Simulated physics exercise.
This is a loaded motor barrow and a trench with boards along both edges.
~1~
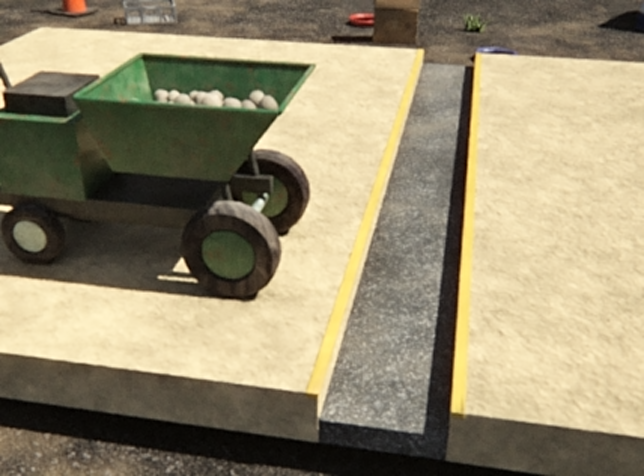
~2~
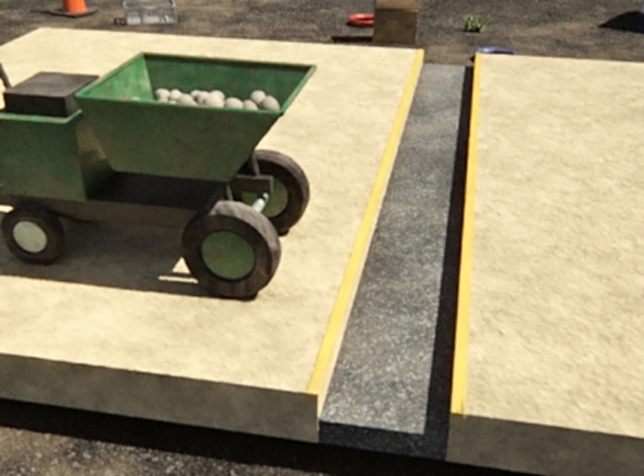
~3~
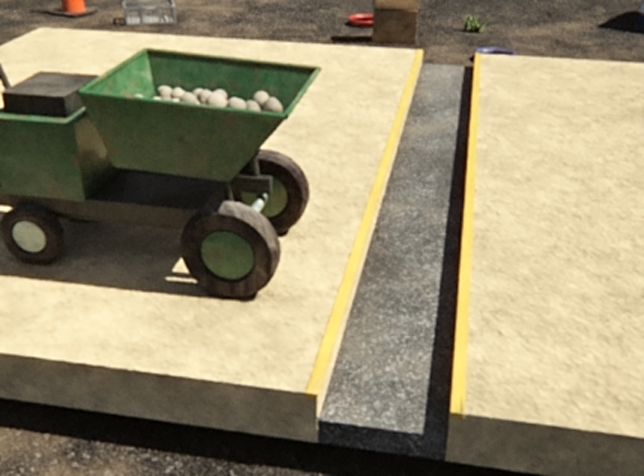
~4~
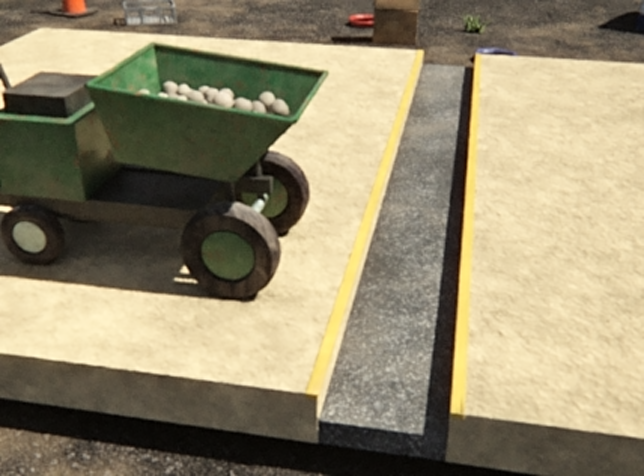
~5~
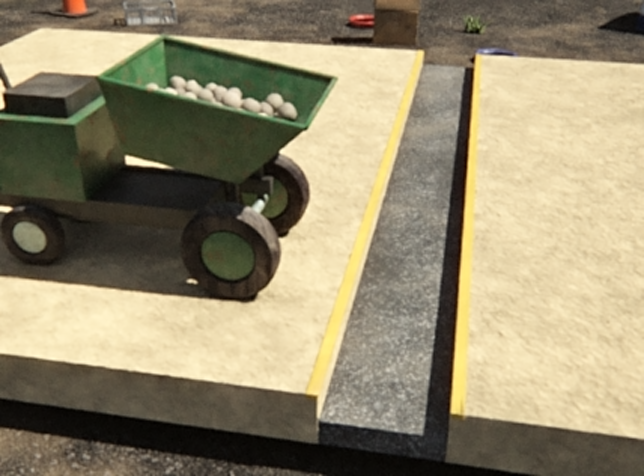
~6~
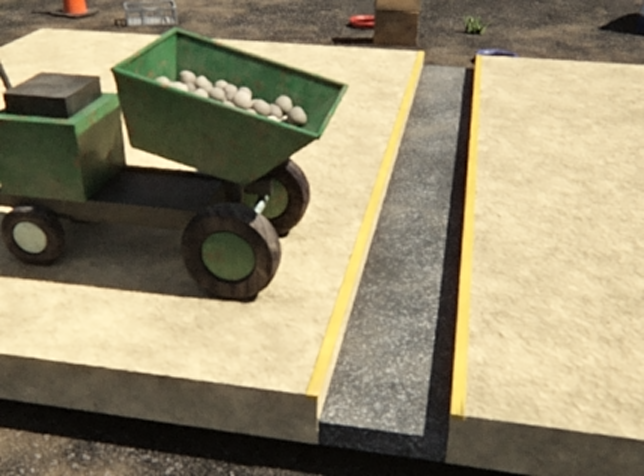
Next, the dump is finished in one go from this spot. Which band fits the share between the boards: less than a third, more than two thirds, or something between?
In the trench: Over two thirds.
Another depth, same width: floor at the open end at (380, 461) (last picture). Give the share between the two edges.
About 100 per cent.
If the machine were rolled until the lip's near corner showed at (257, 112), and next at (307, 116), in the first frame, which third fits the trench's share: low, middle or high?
One: Above two thirds. Two: In the middle band.
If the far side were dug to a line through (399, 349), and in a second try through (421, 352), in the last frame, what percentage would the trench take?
About 10 and 40 per cent.
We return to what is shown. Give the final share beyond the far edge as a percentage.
It comes to 5 per cent or so.
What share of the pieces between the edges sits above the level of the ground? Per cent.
About 15 per cent.
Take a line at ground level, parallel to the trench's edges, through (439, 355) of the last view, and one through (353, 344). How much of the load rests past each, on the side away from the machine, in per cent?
Near 20 % and 80 %.
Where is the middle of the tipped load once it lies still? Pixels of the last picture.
Close to (423, 290).
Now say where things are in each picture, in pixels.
The first picture shows lip of the skip at (278, 114), level; top of the load at (188, 109), river pebbles; first edge of the trench at (329, 339); far edge at (461, 355), the trench nearly as wide as the skip, and shallow for its width.
The second picture shows lip of the skip at (280, 115), level; top of the load at (189, 108).
The third picture shows lip of the skip at (285, 117), tipped barely; top of the load at (192, 107).
The fourth picture shows lip of the skip at (294, 122), tipped a little; top of the load at (182, 104).
The fifth picture shows lip of the skip at (305, 129), tipped a little; top of the load at (190, 101).
The sixth picture shows lip of the skip at (318, 137), tipped a little; top of the load at (191, 102); first edge of the trench at (329, 340); far edge at (461, 356).
Soon, skip tipped steeply; all in the skip.
A while on, skip tipped right over; most in the skip; a small part in or heaped over the trench.
Towards the end, skip tipped right over; about a quarter in the skip; most in or heaped over the trench; a stray few beyond it.
Finally, skip tipped right over; about a quarter in the skip; most in or heaped over the trench; a stray few beyond it.
